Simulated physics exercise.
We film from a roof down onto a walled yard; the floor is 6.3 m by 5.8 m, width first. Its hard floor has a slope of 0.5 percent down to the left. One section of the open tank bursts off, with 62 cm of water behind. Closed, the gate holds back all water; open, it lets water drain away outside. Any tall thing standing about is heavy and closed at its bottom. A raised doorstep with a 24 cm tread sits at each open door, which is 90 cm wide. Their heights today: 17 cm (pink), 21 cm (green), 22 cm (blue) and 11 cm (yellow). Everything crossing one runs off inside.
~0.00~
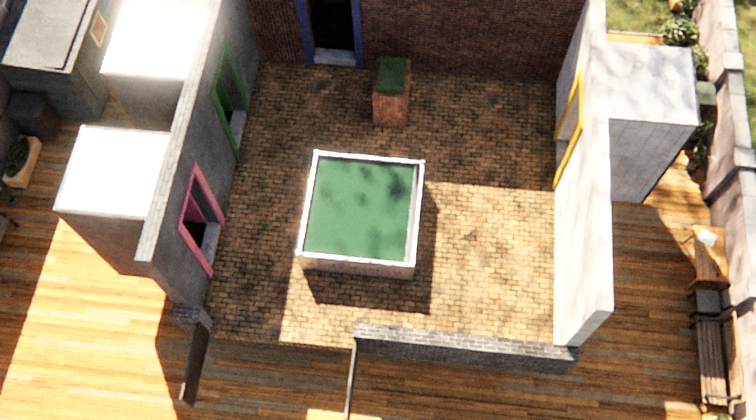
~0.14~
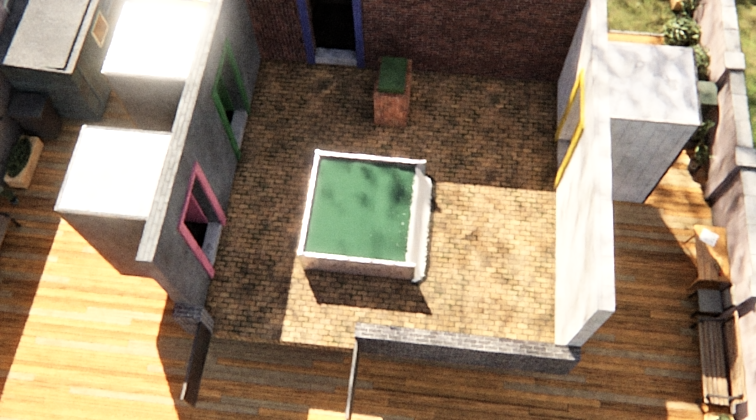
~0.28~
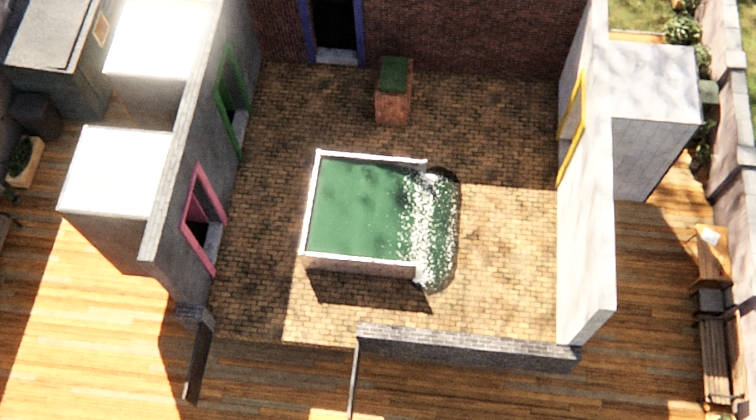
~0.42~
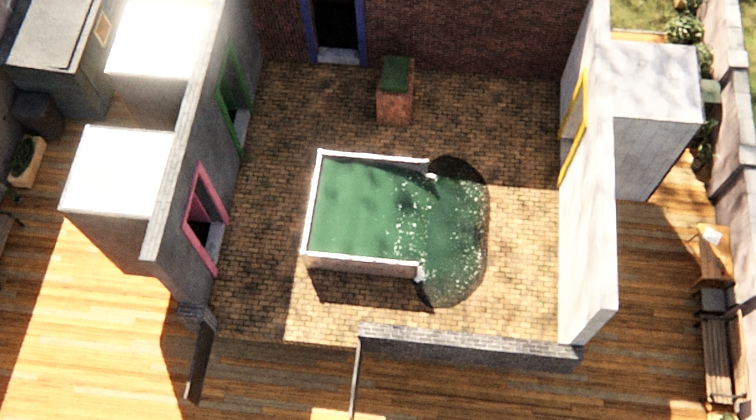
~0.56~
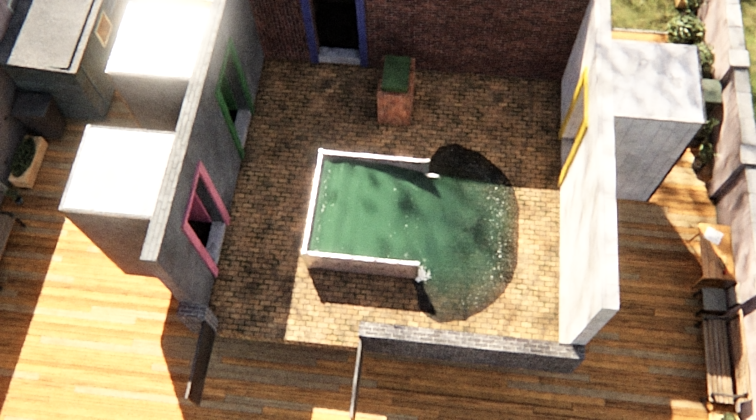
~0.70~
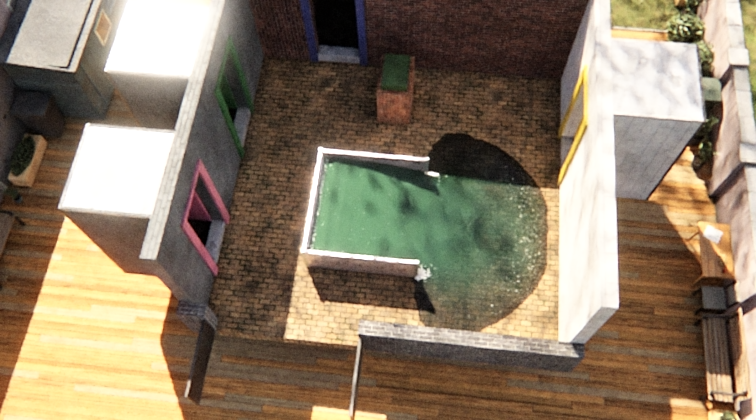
A walled brick yard held an open tank of still green water until its right side burst away, and the water poured out in white froth, then spread rightward across the floor in a widening rounded pool.
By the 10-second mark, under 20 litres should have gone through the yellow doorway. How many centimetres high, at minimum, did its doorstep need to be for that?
It needed to be about 16 cm high.
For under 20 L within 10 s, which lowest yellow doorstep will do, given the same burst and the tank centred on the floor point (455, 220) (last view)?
Then roughly 18 cm.
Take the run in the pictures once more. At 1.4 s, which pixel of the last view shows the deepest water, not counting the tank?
At about pixel (551, 238).
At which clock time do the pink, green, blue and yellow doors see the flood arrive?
It gets to pink after 4.5 s, green after 6.0 s, blue after 4.0 s and yellow after 1.0 s.
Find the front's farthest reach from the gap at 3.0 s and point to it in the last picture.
Somewhere near the pixel (553, 79).
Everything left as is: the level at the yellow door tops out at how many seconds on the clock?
Peak time: About 2.0 s.
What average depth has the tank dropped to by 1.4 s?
Near 31 cm, averaged.
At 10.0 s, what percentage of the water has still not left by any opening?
What remains is some 88 per cent of the water.
After 1.4 s water covers 35 % of the floor, deepest (37 cm) near (551, 238); 18 cm at the yellow door, 1 litre in over its 11 cm doorstep.
After 3.0 s water covers 40 % of the floor, deepest (31 cm) near (553, 79); 17 cm at the yellow door, 47 litres in over its 11 cm doorstep.
After 10.0 s water covers 95 % of the floor, deepest (11 cm) near (264, 57); 6 cm at the yellow door, 58 litres in over its 11 cm doorstep.
At the yellow door as built, the water arrived by 1.1 s and peaked near 22 cm at 2.0 s.
Run again over the same 10 s with other heights there, 33 litres in over 14 cm, 8 litres over 19 cm. The limit of 20 litres is kept from about 16 cm up.
